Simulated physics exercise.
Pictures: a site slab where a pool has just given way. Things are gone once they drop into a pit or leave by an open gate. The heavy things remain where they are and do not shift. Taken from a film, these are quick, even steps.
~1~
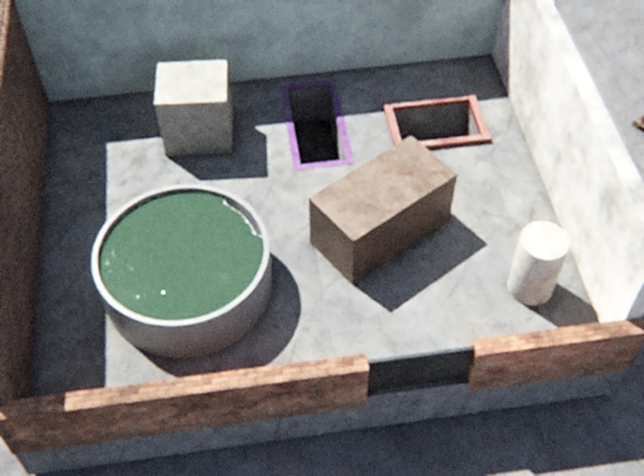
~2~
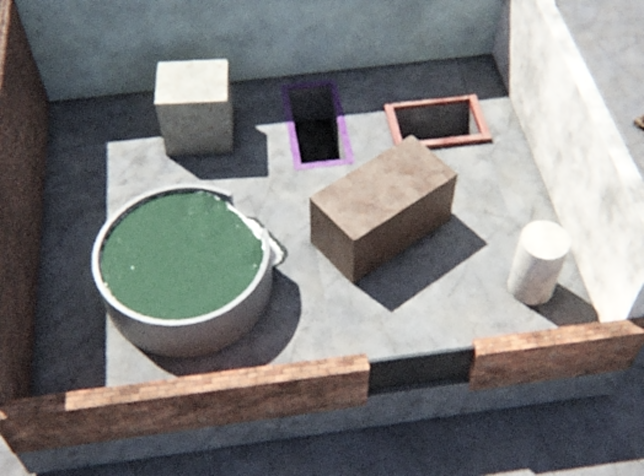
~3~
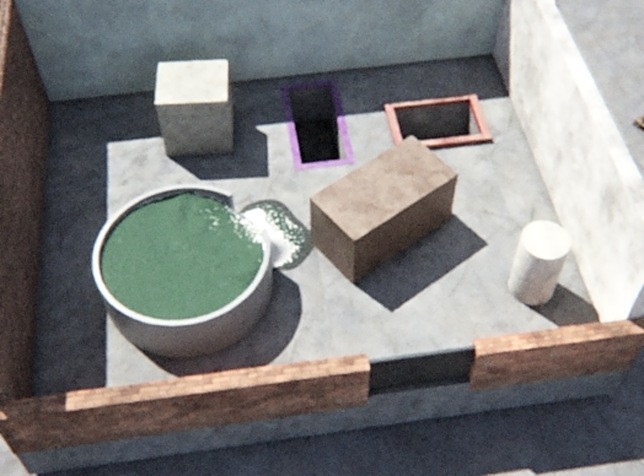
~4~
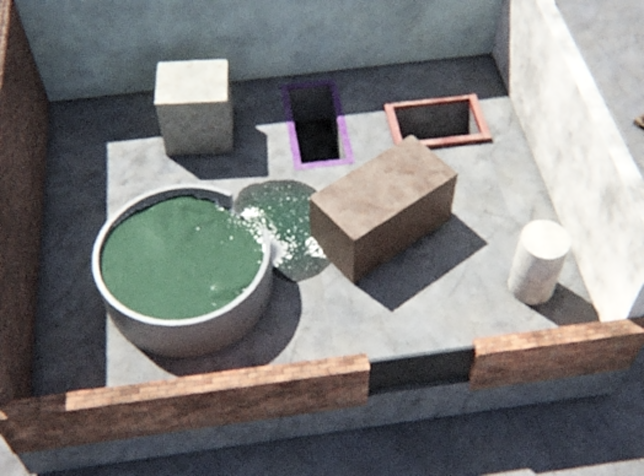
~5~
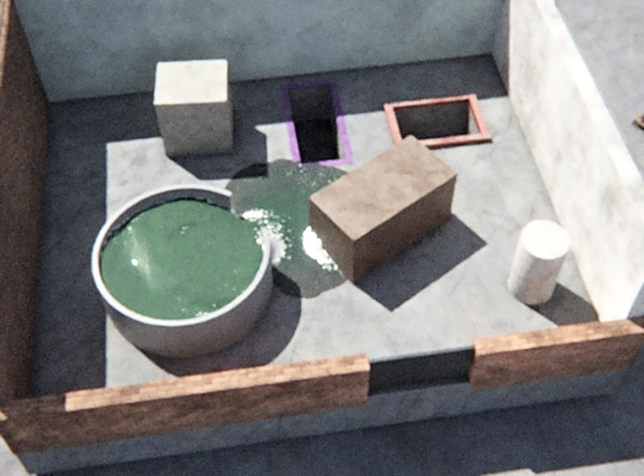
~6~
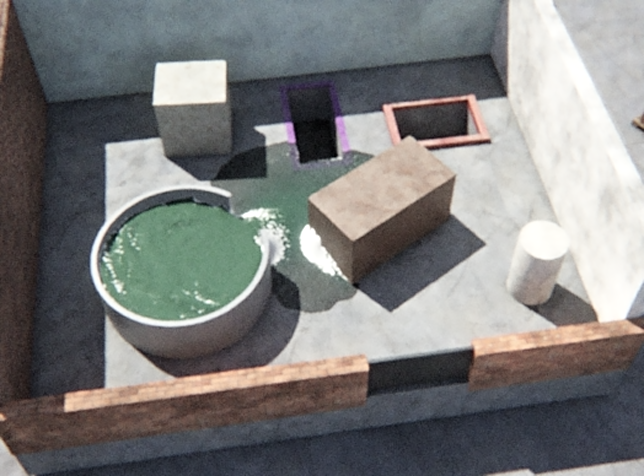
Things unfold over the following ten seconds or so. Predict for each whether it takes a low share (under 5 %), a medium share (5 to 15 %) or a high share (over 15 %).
Prediction: The gate takes a low share; the purple pit takes a high share; the red pit takes a medium share.
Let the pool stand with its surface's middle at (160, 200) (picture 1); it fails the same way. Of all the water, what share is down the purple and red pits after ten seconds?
So purple takes 50 % and red takes 4 %.
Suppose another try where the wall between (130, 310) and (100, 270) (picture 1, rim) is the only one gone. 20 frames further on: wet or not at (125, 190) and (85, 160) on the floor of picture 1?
Result, point by point: Inundated; inundated.
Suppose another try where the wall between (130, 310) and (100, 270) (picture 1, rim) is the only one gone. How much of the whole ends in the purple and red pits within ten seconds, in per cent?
Shares: Purple at 8 percent, red at 0 percent.
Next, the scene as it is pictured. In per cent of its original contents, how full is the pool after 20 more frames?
Close to 46 %.
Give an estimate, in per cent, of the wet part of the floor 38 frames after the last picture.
I reckon 65 per cent or so.
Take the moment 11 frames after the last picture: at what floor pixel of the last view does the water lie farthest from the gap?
Approximate pixel: (503, 105).
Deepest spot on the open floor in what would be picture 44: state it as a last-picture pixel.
My estimate is about (255, 236).
A moment on, water covers 25 % of the floor; the gate 0 %, the purple pit 3 %, the red pit 1 %.
Next, water covers 35 % of the floor; the gate 0 %, the purple pit 8 %, the red pit 4 %.
Then, water covers 50 % of the floor; the gate 0 %, the purple pit 14 %, the red pit 8 %.
Later, water covers 65 % of the floor; the gate 0 %, the purple pit 23 %, the red pit 10 %.
In the end, water covers 85 % of the floor; the gate 0 %, the purple pit 32 %, the red pit 10 %.
